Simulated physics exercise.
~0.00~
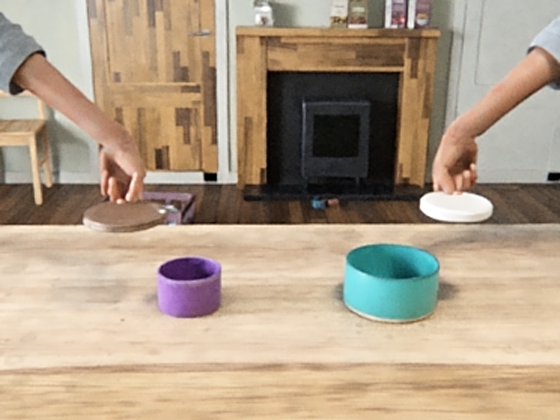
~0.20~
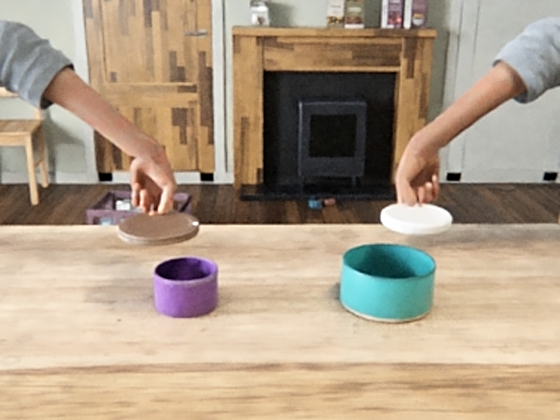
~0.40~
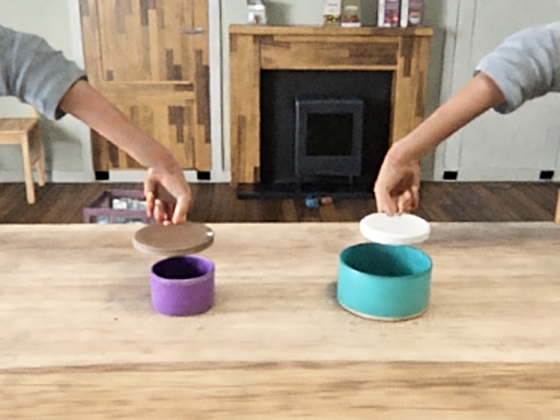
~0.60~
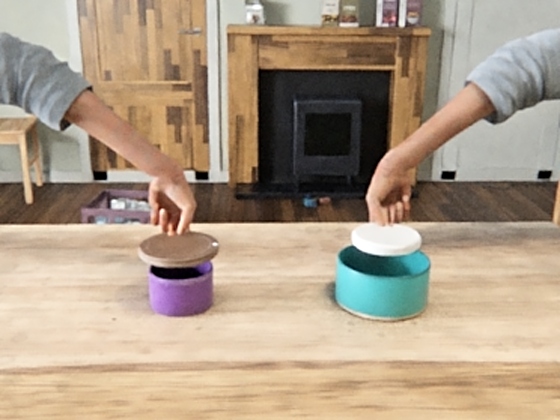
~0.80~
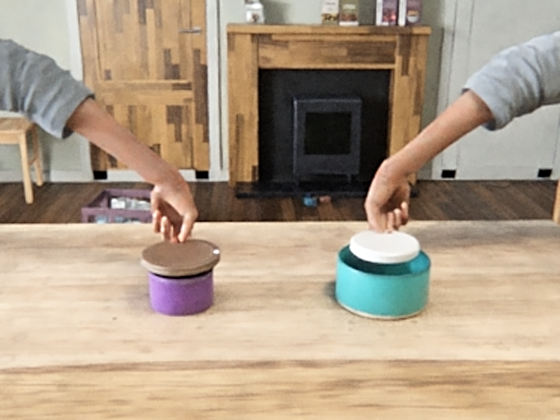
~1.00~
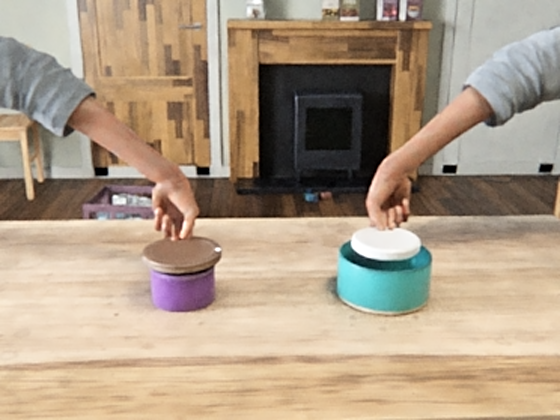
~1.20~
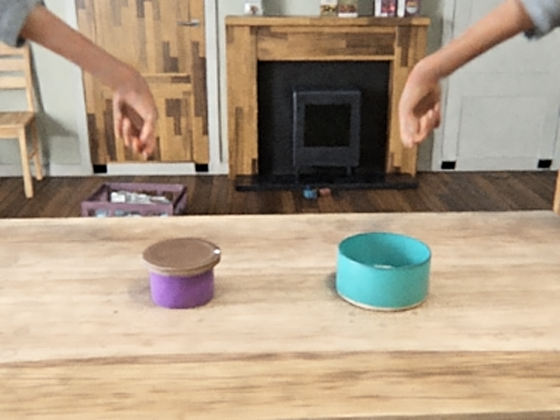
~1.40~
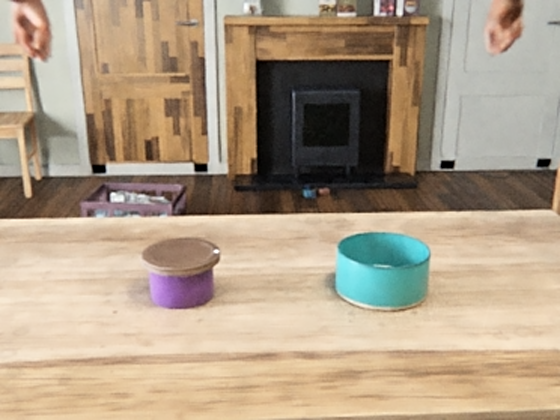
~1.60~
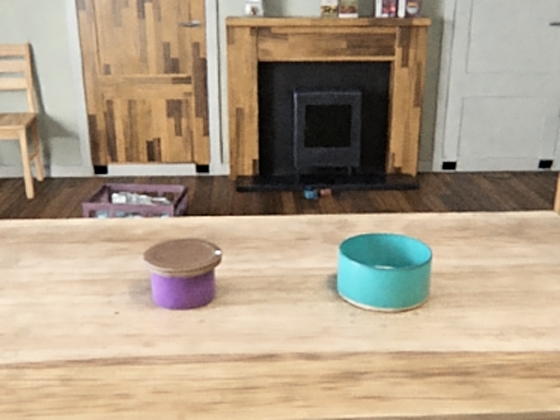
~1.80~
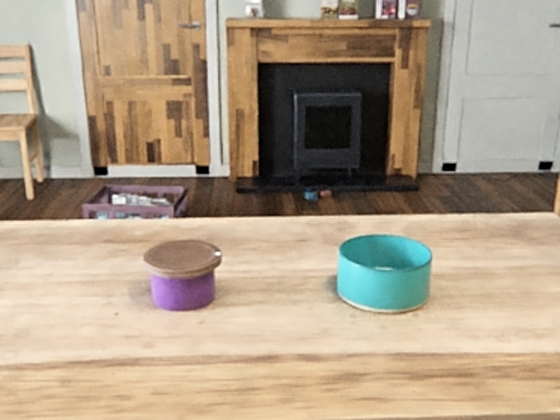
A brown lid and a white lid, each held by a hand reaching in from either side, move inward over a pale wooden table, seen from the front in a room with a fireplace behind. A small purple container stands on the left and a wider teal one on the right. The hands lower the brown lid onto the purple container and the white lid to the opening of the teal one. Then both hands let go and draw back out of view. The white lid drops inside the teal container and out of sight, while the brown lid stays resting on the purple rim.
